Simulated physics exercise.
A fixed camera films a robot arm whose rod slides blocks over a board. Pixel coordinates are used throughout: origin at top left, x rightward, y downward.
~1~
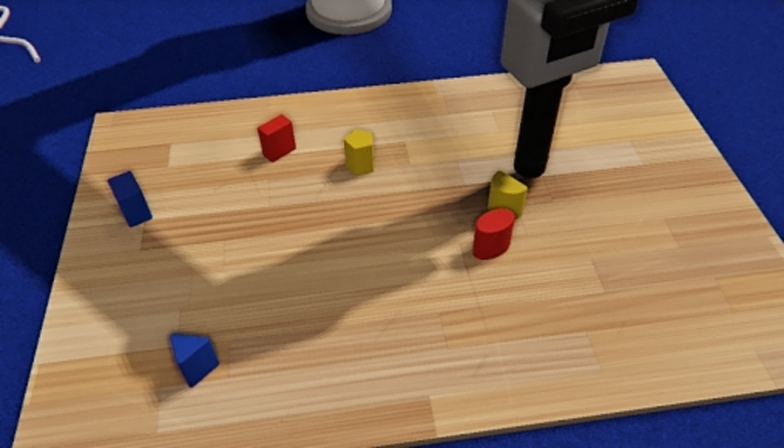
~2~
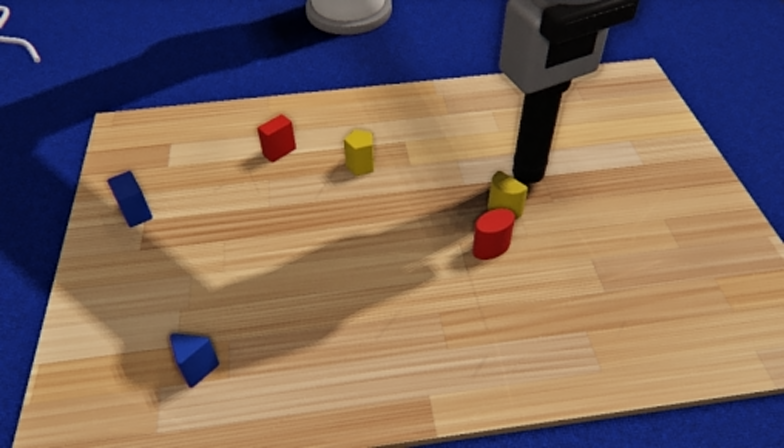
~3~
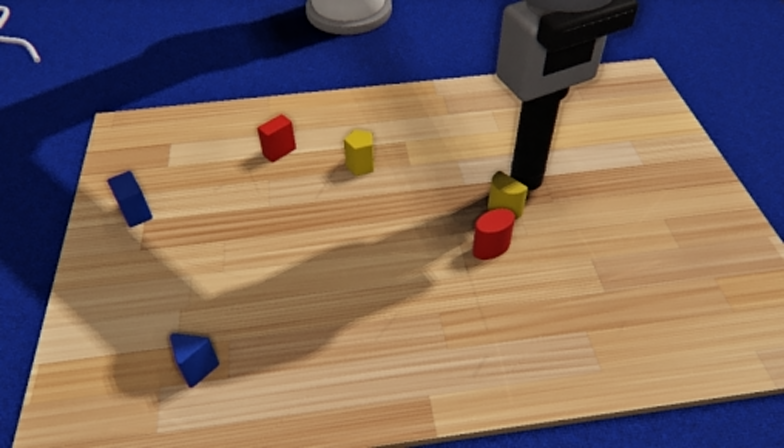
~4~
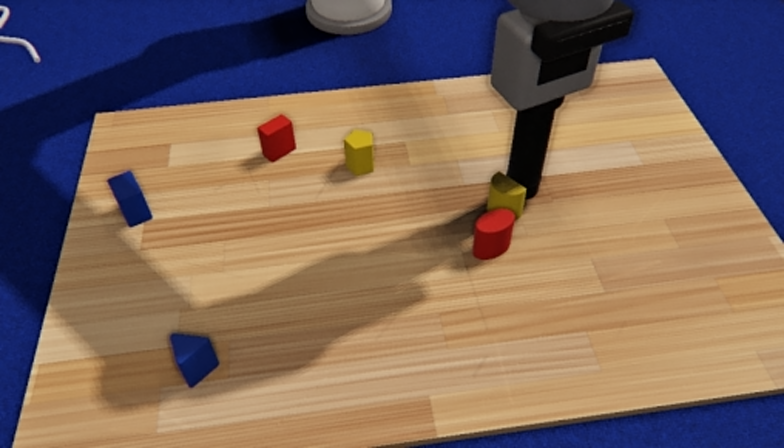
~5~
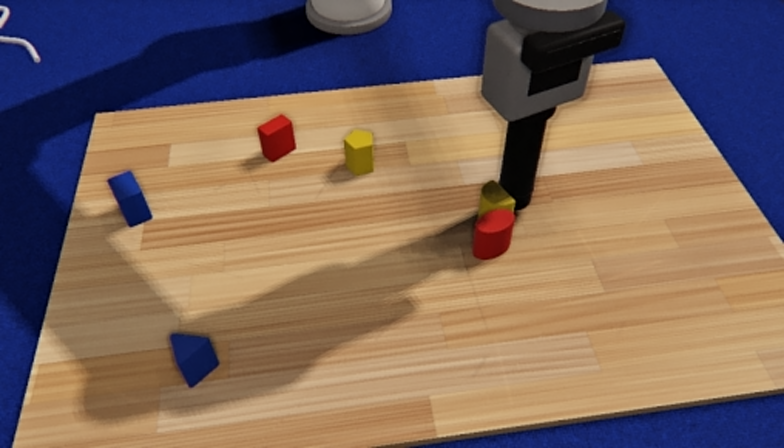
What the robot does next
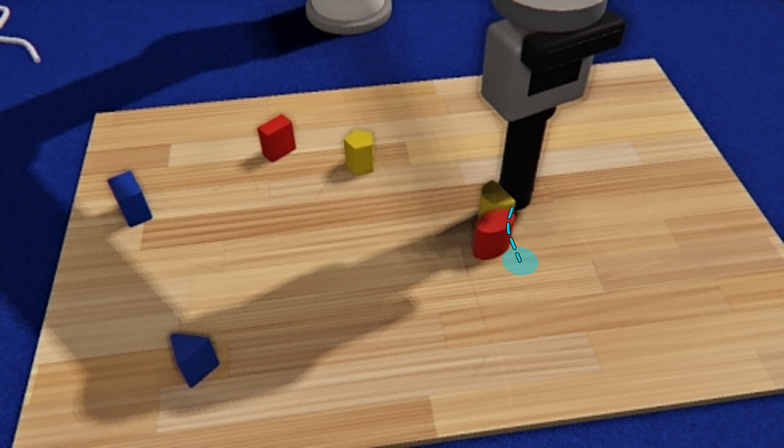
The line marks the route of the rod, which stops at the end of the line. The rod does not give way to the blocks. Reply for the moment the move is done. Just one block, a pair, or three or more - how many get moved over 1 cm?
I count two.
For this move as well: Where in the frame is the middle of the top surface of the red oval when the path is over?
I predict (494, 242).
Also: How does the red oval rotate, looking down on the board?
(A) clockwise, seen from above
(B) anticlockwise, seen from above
A.
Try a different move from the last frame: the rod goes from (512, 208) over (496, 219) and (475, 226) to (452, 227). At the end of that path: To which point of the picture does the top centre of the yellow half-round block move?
I predict (445, 219).
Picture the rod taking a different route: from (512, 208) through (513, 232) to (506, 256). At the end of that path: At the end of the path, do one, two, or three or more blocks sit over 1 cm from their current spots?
The push moves two blocks more than 1 cm.
Drawn move, from (512, 208) via (509, 234), ending at (520, 261).
On the path given first. Halfway along, rod at (511, 226); red oval at (494, 229), turned 15° clockwise; yellow half-round block at (482, 202), turned 20° clockwise.
At the end, rod at (522, 252); red oval at (494, 242), turned 75° clockwise; yellow half-round block at (482, 203), turned 20° clockwise.
